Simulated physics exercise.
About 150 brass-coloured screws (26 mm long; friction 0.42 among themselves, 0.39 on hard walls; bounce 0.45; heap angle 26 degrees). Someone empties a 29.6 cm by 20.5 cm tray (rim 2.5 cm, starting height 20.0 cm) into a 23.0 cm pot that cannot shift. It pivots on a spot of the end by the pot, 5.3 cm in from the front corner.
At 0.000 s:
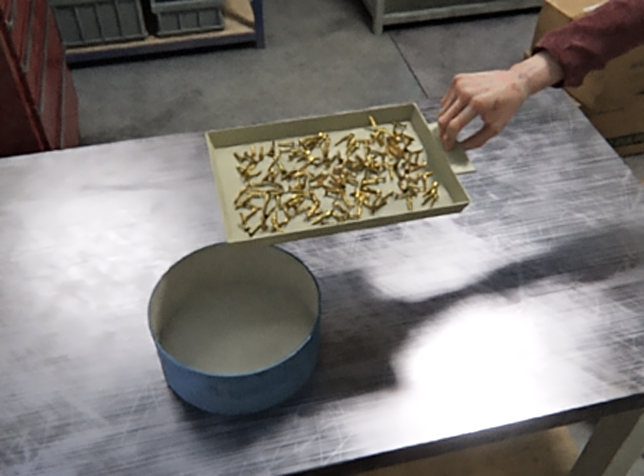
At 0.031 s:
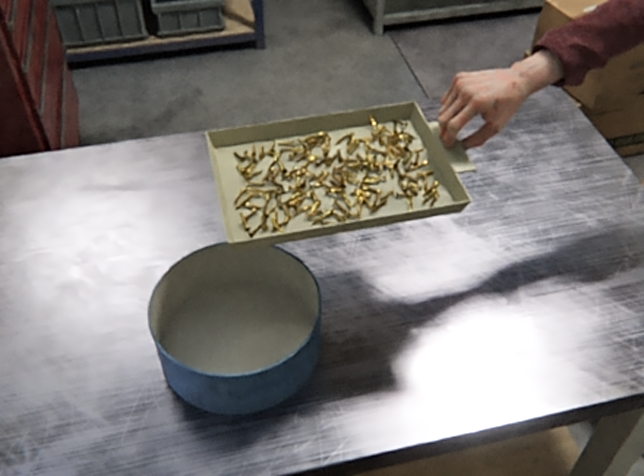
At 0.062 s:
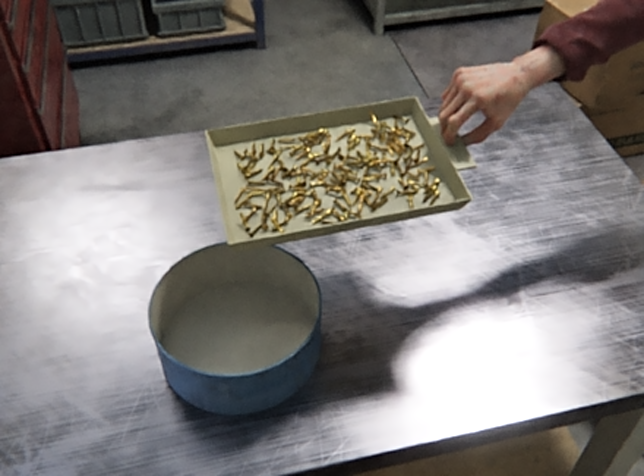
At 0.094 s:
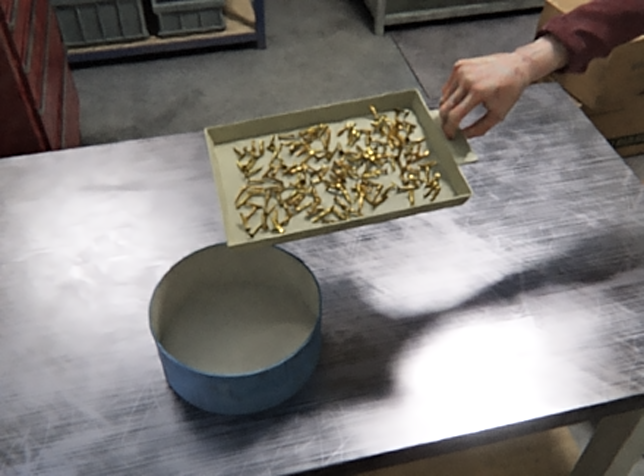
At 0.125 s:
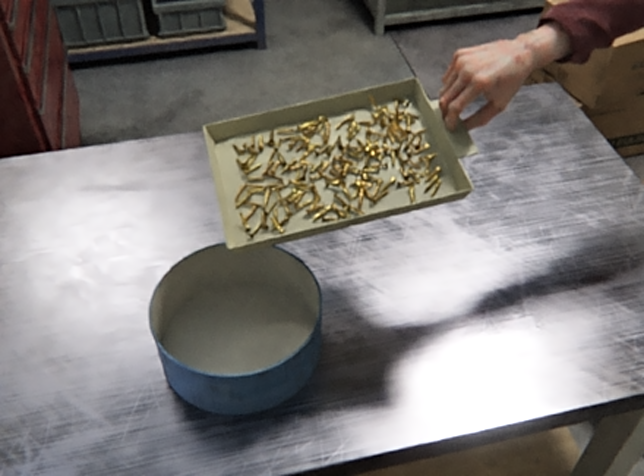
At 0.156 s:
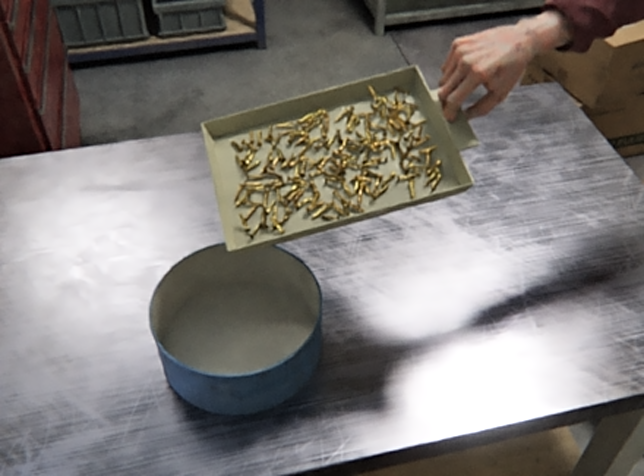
A hand at the right gripped the end of a shallow tray of brass-coloured screws above a blue pot on a table, then slowly raised that end so the tray slanted slightly down toward the left.
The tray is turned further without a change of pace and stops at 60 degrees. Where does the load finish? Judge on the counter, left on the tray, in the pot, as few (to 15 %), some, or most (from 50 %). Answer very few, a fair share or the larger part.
Counter: Very few, tray: A fair share, pot: The larger part.
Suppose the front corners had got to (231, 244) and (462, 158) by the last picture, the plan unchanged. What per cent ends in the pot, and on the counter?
Pot 55, counter 5.
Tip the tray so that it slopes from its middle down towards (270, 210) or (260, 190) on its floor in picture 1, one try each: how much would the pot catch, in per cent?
About 70 and 30 per cent.
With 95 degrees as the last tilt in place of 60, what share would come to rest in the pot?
In that case some 100 per cent.
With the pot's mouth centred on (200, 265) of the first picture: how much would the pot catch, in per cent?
Some 40 per cent.
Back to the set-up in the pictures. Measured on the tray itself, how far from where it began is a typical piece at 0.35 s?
Some 1 cm.
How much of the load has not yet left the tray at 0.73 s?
Roughly 65 per cent.
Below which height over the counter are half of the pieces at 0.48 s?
Roughly 28 cm.
After 0.35 s, tilt 38 degrees; the tray holds 100 %, the pot 0 %.
After 0.48 s, tilt 54 degrees; the tray holds 100 %, the pot 0 %.
Then, at 0.73 s, tilt 60 degrees; the tray holds 65 %, the pot 10 %.
By 2.2 s all is still; counter 0 %, tray 35 %, pot 65 %.
